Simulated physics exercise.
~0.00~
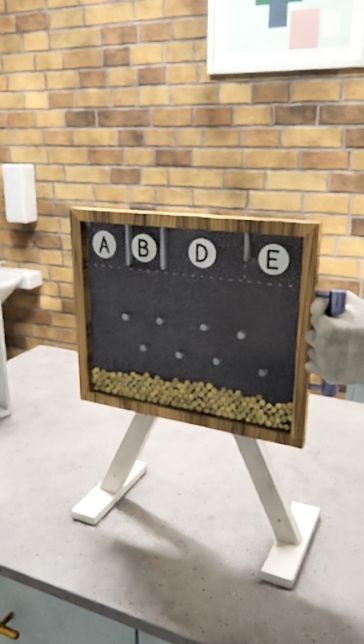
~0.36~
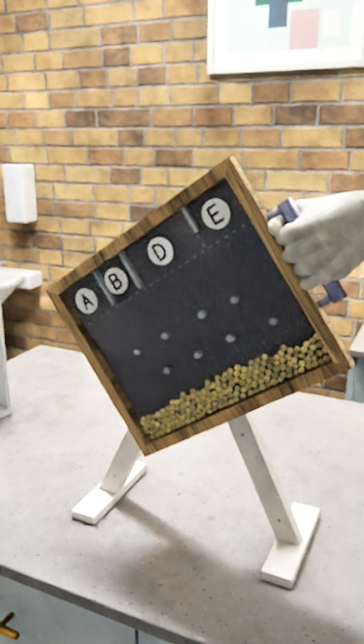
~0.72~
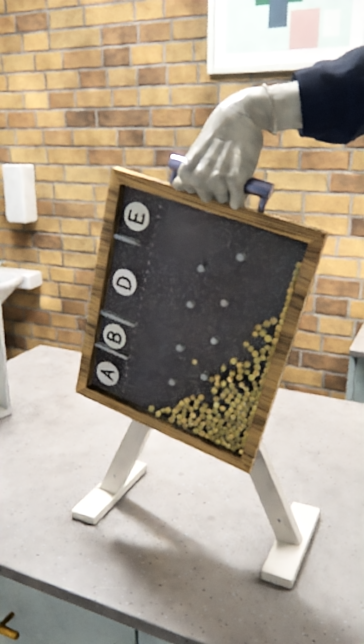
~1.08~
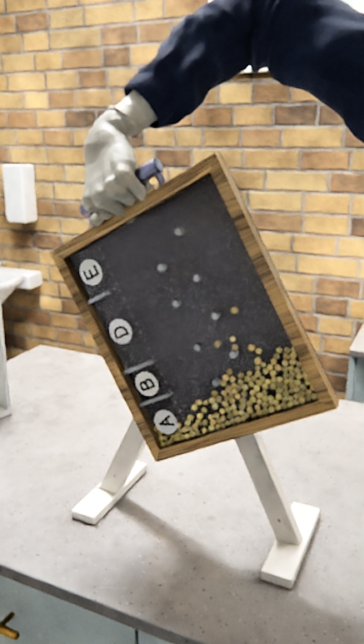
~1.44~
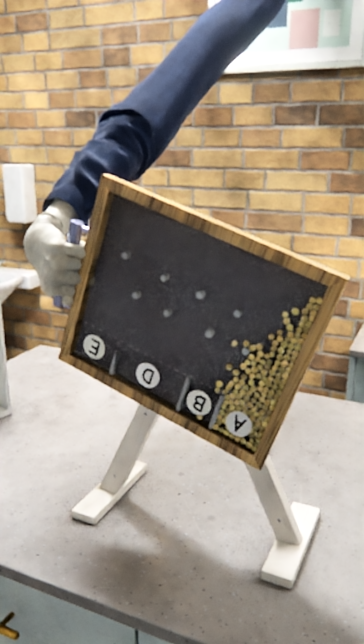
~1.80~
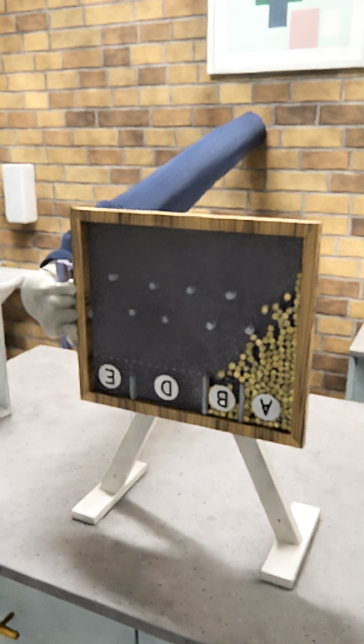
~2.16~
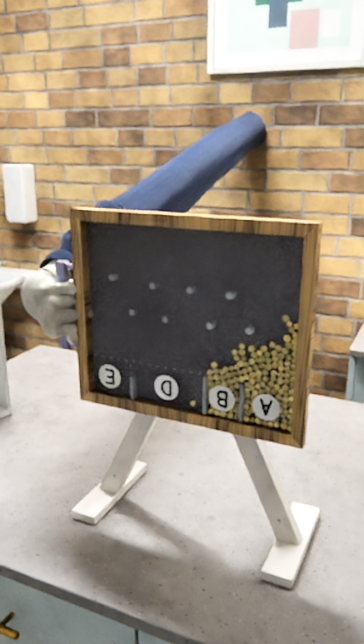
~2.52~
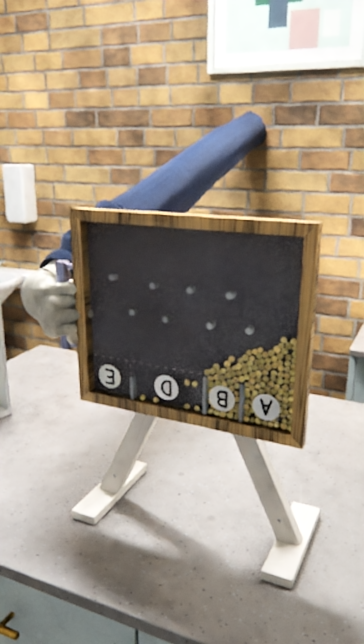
At first, a wood-framed flat case stands upright on white legs, with lettered pockets A, B, D and E along its top and yellowish beans lying along the bottom. A gloved hand grips a handle at the right and turns the case anticlockwise. As it tips onto its side, the beans slump into the lower right part. The hand carries on over the top and down to the left until the case is upside down, the beans heaped steeply at the right. The heap then slides leftward and settles, filling pockets A and B and spilling above them, with a few beans in D and none in E.
